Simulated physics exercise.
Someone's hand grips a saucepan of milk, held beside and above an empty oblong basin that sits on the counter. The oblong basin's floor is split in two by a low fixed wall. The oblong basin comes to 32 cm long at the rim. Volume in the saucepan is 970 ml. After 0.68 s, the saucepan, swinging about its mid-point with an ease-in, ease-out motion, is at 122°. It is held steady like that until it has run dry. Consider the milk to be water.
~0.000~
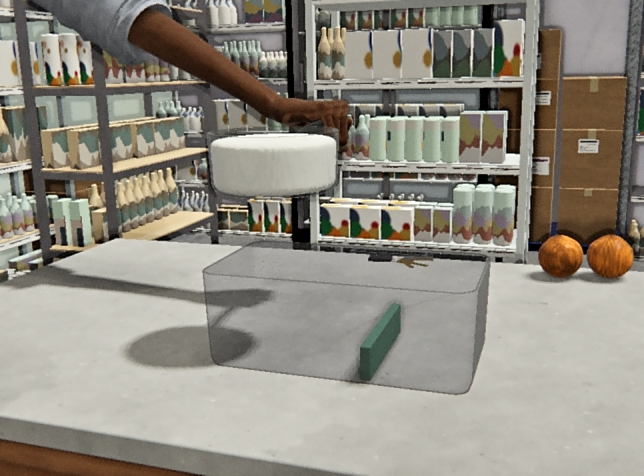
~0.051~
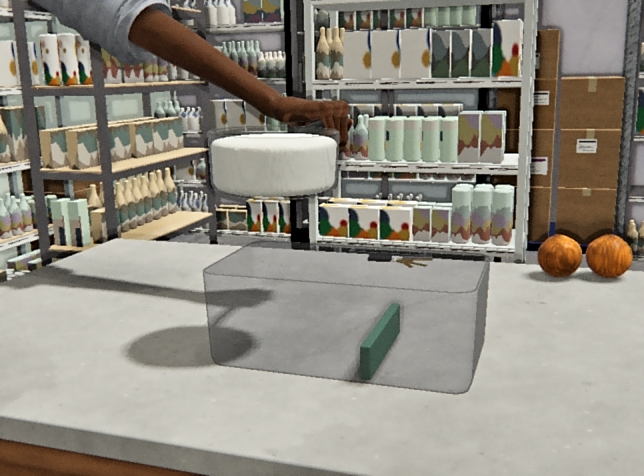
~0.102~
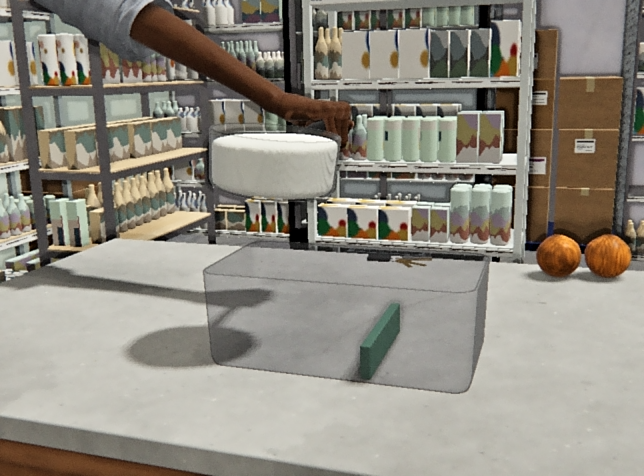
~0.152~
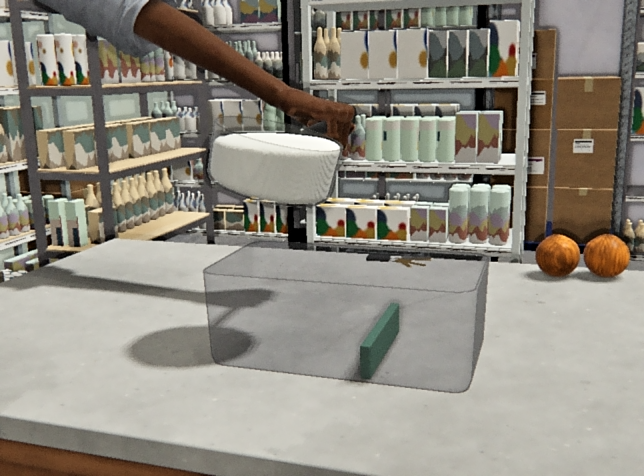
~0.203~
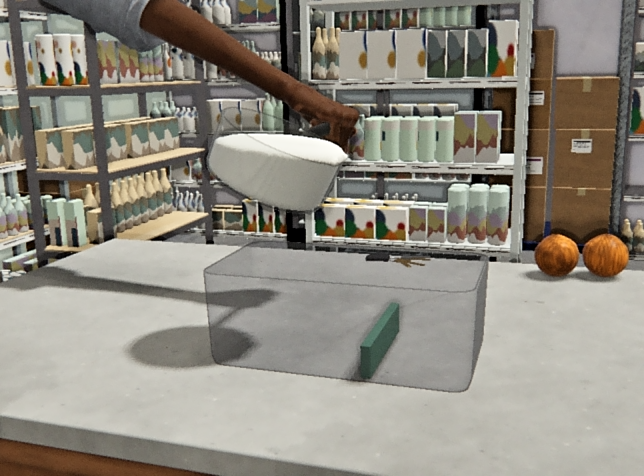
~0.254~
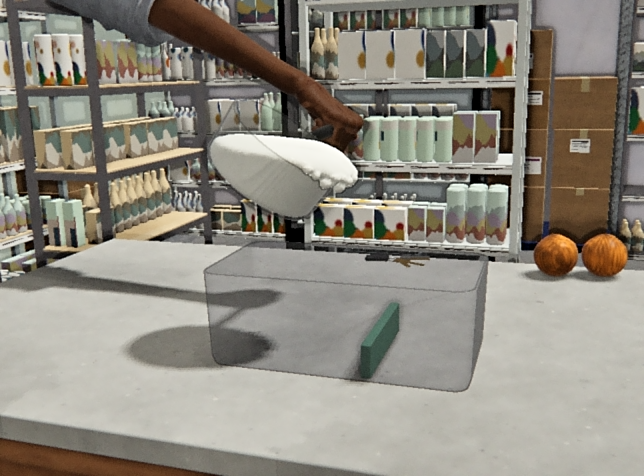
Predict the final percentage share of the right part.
Right part: About 36 %.
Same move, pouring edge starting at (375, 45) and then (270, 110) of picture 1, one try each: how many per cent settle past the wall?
55 per cent first, 20 per cent second.
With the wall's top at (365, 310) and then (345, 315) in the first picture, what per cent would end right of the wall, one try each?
Try 1: 45 %; try 2: 65 %.
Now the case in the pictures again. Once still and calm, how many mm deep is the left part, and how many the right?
Left about 20 mm, right about 20 mm.
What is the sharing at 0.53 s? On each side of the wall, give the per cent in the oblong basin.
Lab note: Left near 32 %, right near 32.
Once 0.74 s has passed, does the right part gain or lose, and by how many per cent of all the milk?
The right part gains close to 4 per cent.
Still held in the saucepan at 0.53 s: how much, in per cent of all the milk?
Fraction remaining: Approx. 10 per cent.
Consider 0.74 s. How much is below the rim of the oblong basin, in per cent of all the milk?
I reckon close to 88 per cent.
Then, 0.53 s in, the tilt is 108° and 10 per cent is still to pour, 31 is left of the wall and 33 right of it.
Then, 0.74 s in, the tilt is 122° and 1 per cent is still to pour, 56 is left of the wall and 32 right of it.
Then, 0.95 s in, the tilt is 122° and 0 per cent is still to pour, 60 is left of the wall and 35 right of it.
Then, 1.18 s in, the tilt is 122° and 0 per cent is still to pour, 60 is left of the wall and 35 right of it.
Finally, 60 per cent lies left of the wall, 36 right of it and 4 outside.
